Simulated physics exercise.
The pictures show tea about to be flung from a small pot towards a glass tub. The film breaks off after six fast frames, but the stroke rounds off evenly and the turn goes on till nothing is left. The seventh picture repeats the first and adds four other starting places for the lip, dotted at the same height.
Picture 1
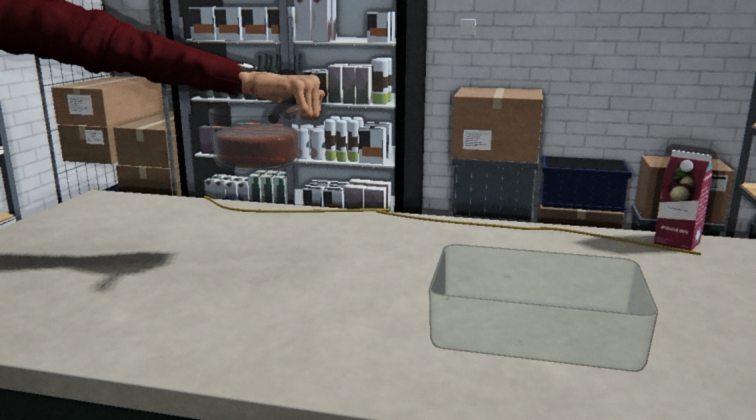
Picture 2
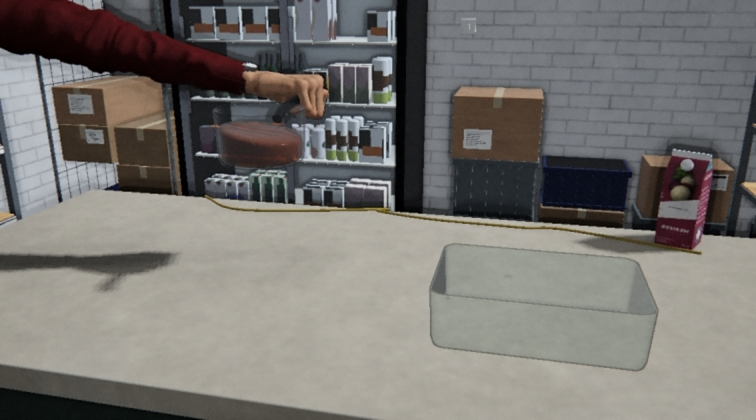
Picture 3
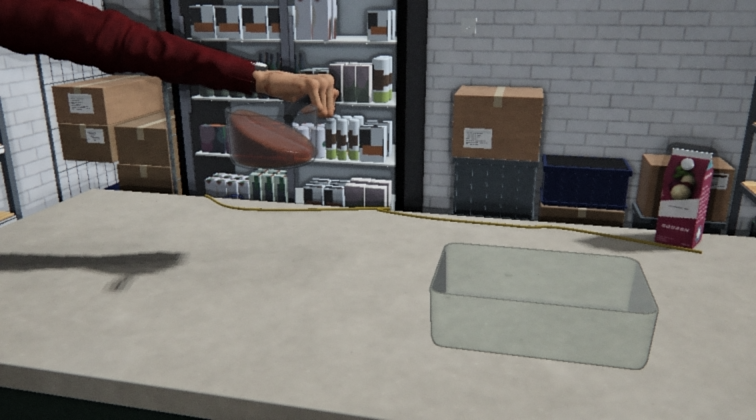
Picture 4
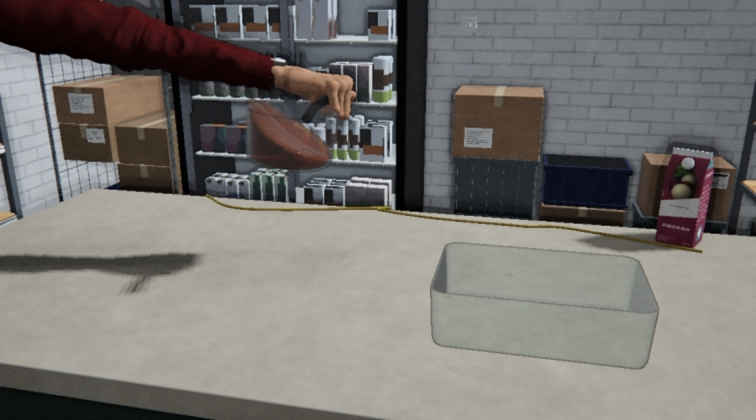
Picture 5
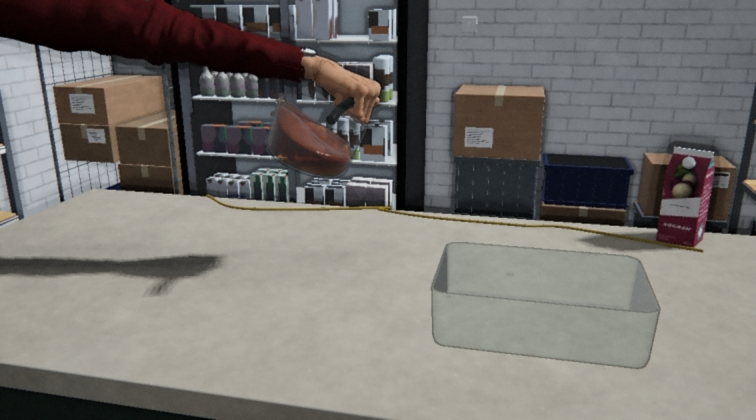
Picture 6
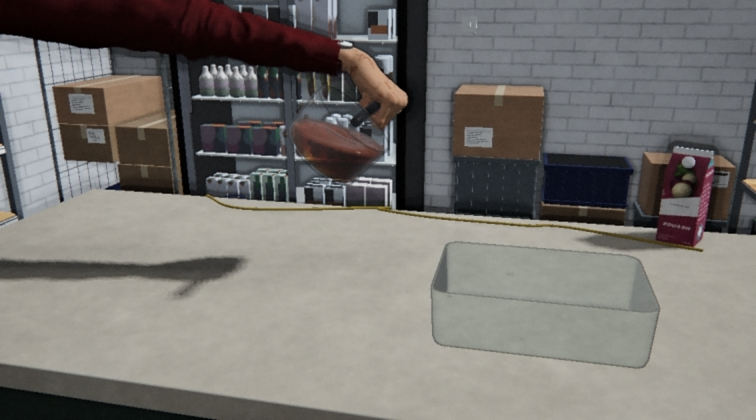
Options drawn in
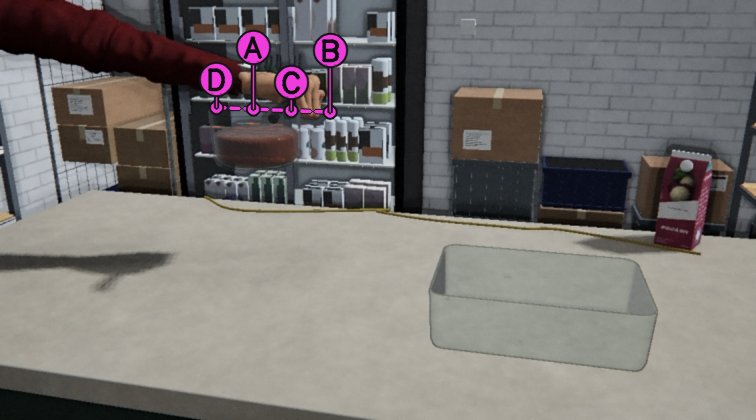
An arm in a dark red sleeve reaches in from the upper left, holding a small see-through pot of reddish-brown tea above a pale counter, viewed from the front in a storeroom. A clear tub sits right of centre, with a magenta carton behind it, and shelves and cardboard boxes beyond. The hand carries the pot rightward, the tea sloshing inside as the pot tilts, while the camera stays still.
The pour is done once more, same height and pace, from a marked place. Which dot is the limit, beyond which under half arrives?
Choose A.
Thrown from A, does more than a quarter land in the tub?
Yes, it does.
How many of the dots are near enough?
Three of them.
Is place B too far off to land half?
No, not at all.
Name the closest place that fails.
The answer is D.
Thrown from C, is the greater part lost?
No, that is safe.
In magenta, A at (253, 109); B at (330, 112); C at (291, 110); D at (216, 107).
For place A, about 63 % lands in the tub, 23 % falls short and 14 % goes beside or beyond.
For place B, about 66 % lands in the tub, 7 % falls short and 27 % goes beside or beyond.
For place C, about 70 % lands in the tub, 9 % falls short and 21 % goes beside or beyond.
For place D, about 32 % lands in the tub, 64 % falls short and 5 % goes beside or beyond.
